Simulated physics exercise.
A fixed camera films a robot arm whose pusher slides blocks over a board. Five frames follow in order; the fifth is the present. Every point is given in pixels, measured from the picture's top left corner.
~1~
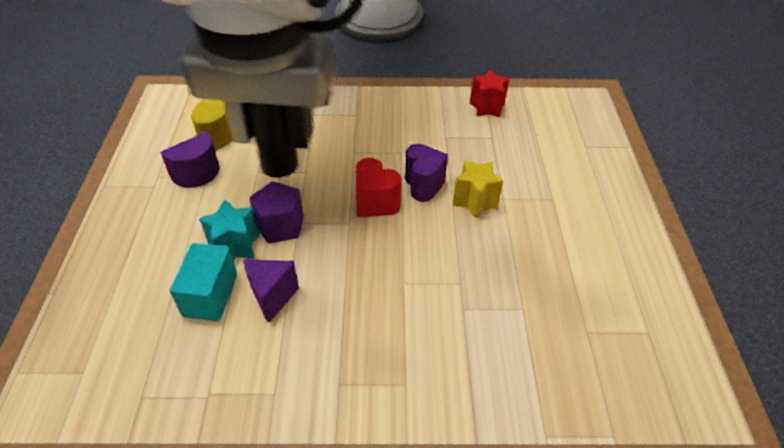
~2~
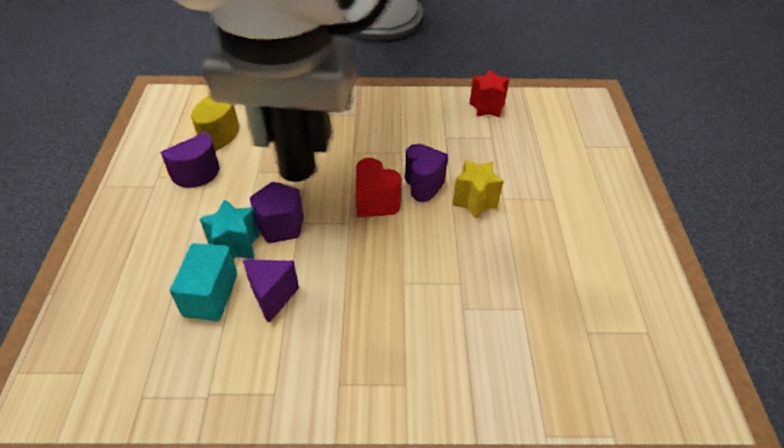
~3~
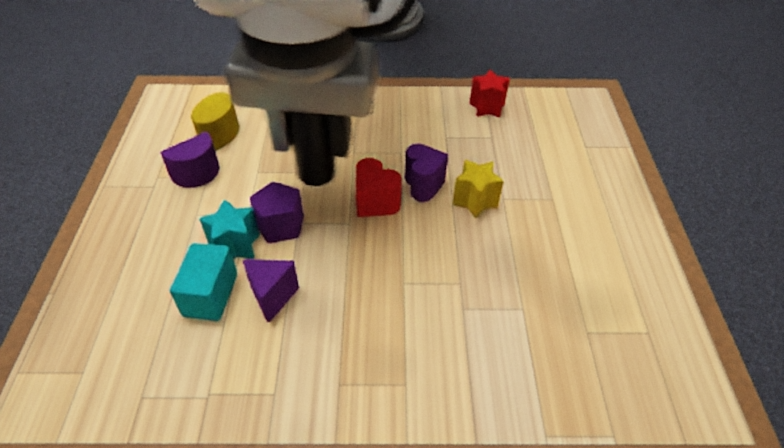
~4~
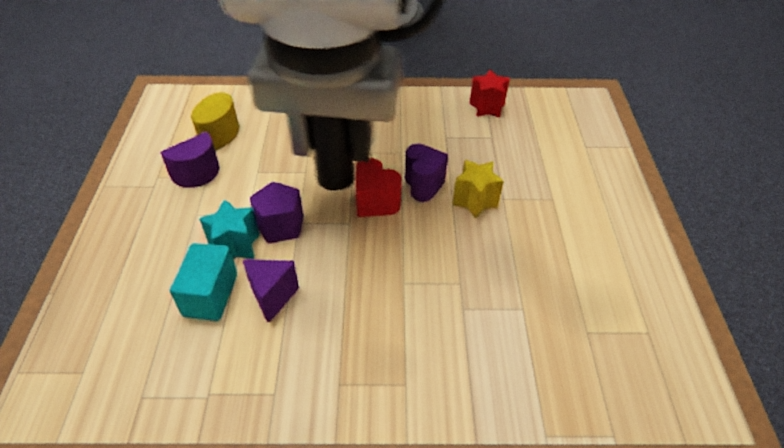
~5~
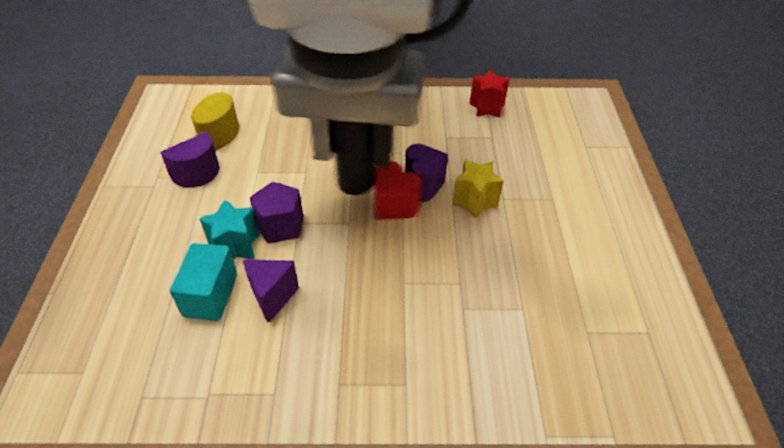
A robot arm moving right across a wooden board of colored blocks, its dark pusher nudging the red heart slightly rightward.
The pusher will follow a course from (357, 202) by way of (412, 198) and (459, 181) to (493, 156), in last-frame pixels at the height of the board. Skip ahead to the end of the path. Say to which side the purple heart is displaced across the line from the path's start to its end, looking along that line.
Sideways shift: Left.
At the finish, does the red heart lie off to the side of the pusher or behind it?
The answer is yes.
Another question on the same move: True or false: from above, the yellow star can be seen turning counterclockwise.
My answer: False.
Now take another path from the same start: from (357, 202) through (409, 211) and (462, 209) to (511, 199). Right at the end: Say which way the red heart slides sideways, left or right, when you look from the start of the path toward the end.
It's pushed right.
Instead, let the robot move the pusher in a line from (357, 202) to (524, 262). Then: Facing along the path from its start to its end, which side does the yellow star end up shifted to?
Toward the left.
What follows on the original path. One third of the way, pusher (413, 177); red heart (447, 186), turned 30° clockwise; purple heart (449, 155), turned 60° anticlockwise; yellow star (483, 172), turned 15° clockwise.
Two thirds of the way, pusher (462, 161); red heart (461, 189), turned 55° clockwise; purple heart (476, 134), turned 50° anticlockwise; yellow star (492, 171), turned 20° clockwise.
At the end, pusher (497, 136); purple pentagon in place; red heart (461, 189), turned 55° clockwise; purple heart (499, 109), turned 65° anticlockwise; yellow star (496, 169), turned 40° clockwise.
